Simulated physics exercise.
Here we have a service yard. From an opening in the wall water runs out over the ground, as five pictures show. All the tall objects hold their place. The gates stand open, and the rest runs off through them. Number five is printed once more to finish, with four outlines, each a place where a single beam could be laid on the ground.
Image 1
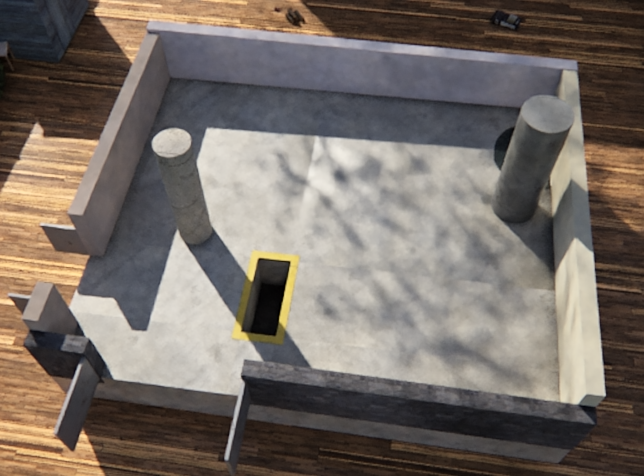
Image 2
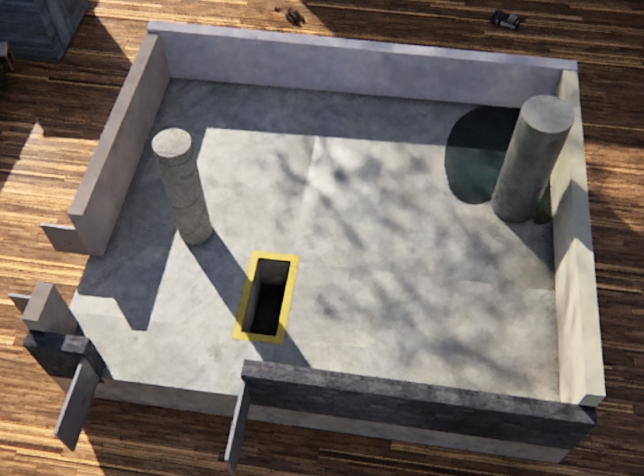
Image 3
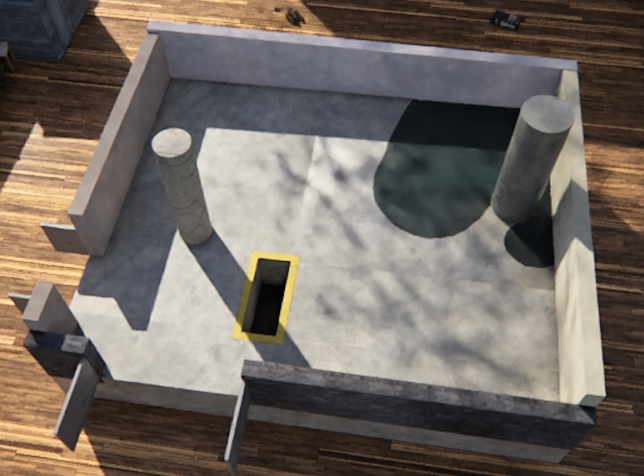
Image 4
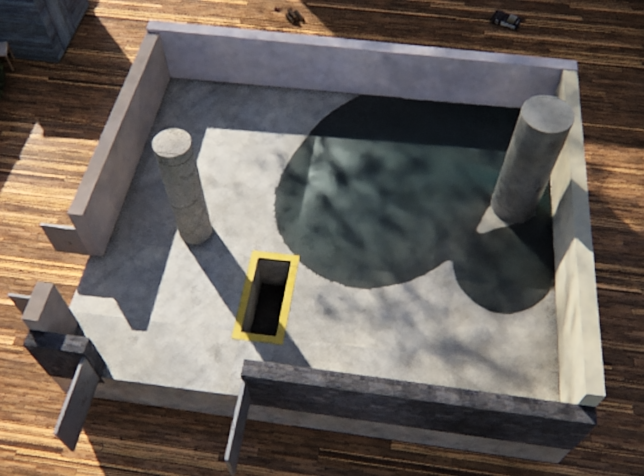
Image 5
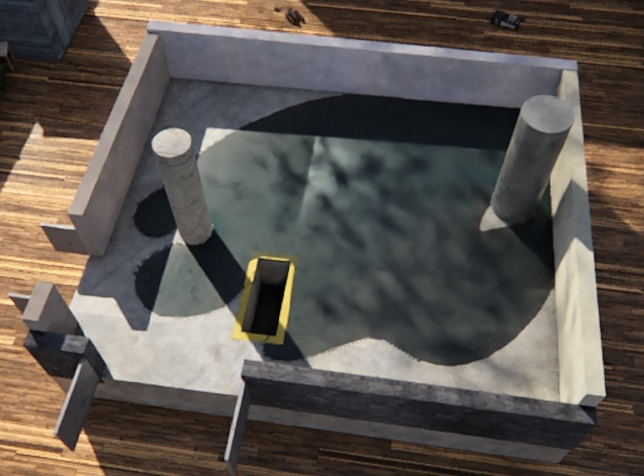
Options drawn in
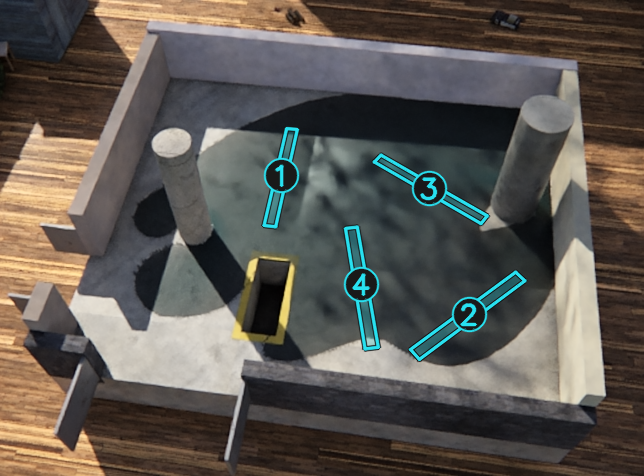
Dark water spreading from behind the right-hand pillar across a walled concrete yard, rounding both pillars and reaching the yellow-edged drain pit.
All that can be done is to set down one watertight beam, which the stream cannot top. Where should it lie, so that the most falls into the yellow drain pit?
Go for 1.
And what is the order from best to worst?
The order is 1, 2, 4, 3.
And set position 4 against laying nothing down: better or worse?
Position 4 is worse.
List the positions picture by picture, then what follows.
The first frame shows outfall partly hidden; yellow drain pit at (267, 296); open gate at (177, 372); open gate at (91, 288); 3 % of the ground is wet; yellow drain pit still dry.
In the second frame, 8 % of the ground under water, visible out to (449, 167); yellow drain pit still dry.
In the third frame, 18 % of the ground under water, visible out to (389, 211); yellow drain pit still dry.
In the fourth frame, 36 % of the ground under water, visible out to (296, 252); yellow drain pit still dry.
In the fifth frame, 60 % of the ground under water, visible out to (153, 309); yellow drain pit taking water.
In cyan, 1 from (269, 226) to (292, 129); 2 from (414, 354) to (520, 276); 3 from (377, 158) to (484, 219); 4 from (351, 227) to (371, 348).
With 1, about 65 % of the stream goes into the yellow drain pit, about 35 % out by the gates.
With 2, about 30 % of the stream goes into the yellow drain pit, about 70 % out by the gates.
With 3, about 3 % of the stream goes into the yellow drain pit, about 97 % out by the gates.
With 4, about 18 % of the stream goes into the yellow drain pit, about 82 % out by the gates.
